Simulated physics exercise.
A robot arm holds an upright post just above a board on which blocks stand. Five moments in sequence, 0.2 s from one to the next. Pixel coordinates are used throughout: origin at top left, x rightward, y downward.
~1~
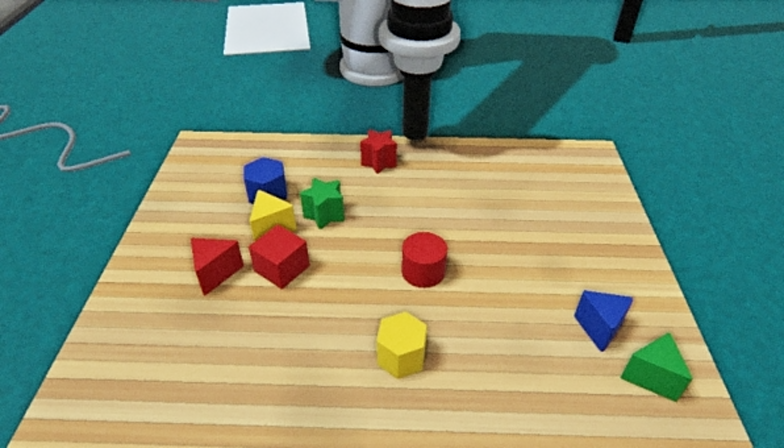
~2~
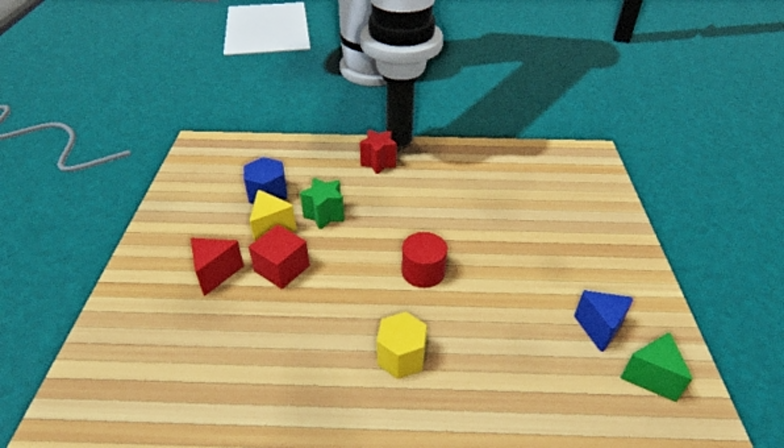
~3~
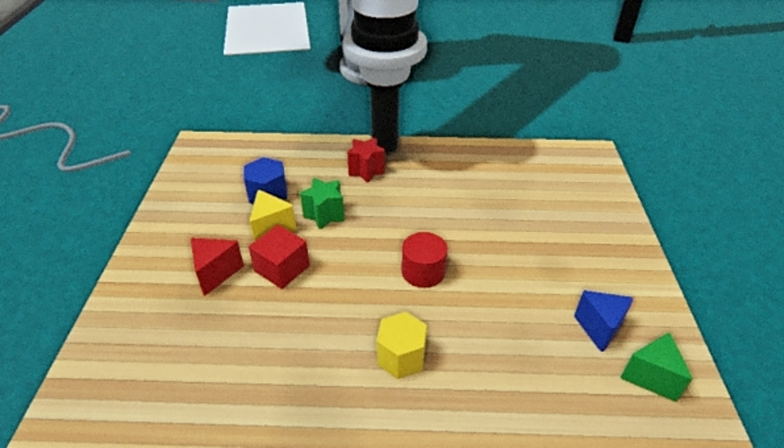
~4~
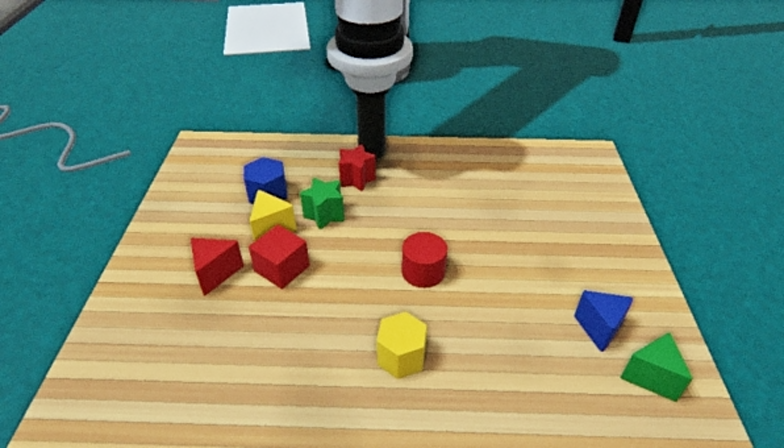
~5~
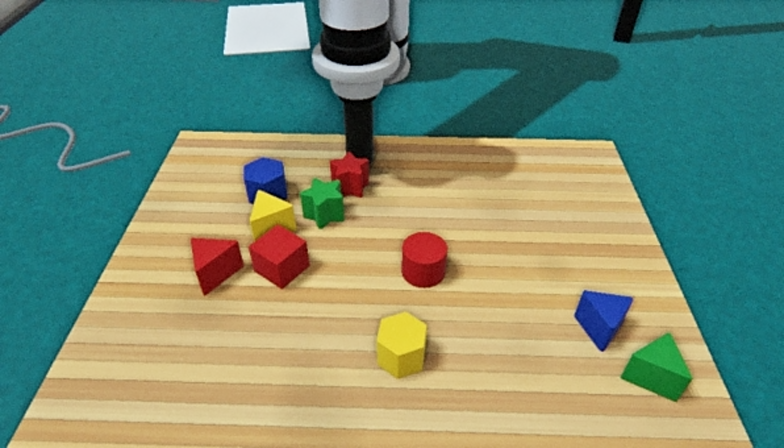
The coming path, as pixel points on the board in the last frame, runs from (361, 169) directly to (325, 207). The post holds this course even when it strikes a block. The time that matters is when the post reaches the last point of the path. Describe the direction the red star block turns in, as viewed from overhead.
Spin direction: Counter-clockwise.
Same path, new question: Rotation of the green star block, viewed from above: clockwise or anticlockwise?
Turns clockwise.
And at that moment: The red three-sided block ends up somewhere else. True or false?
The statement is incorrect.
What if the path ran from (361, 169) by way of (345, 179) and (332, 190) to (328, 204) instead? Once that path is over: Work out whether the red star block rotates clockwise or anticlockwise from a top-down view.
In a top view, it turns counterclockwise.
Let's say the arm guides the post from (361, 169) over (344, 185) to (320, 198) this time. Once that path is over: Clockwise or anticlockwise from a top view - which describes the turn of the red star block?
Looking down: Anticlockwise.
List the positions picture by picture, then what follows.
Post's lower end at (415, 134); red three-sided block at (208, 249); yellow three-sided block at (267, 205); green star block at (323, 190); red star block at (379, 139), in the first frame.
Post at (399, 140); blocks still, in the second frame.
Post at (385, 146); red star block at (365, 147), in the third frame.
Post at (372, 153); red star block at (355, 155), in the fourth frame.
Post at (360, 160); red three-sided block at (208, 249); yellow three-sided block at (267, 205); green star block at (323, 190); red star block at (349, 164), in the fifth frame.
On the path given first. Halfway along, post at (342, 179); green star block at (315, 199), turned 25° clockwise; red star block at (341, 181), turned 35° anticlockwise.
At the end, post at (324, 198); red three-sided block still; yellow three-sided block still; green star block at (305, 213), turned 60° clockwise; red star block at (336, 200), turned 65° anticlockwise.
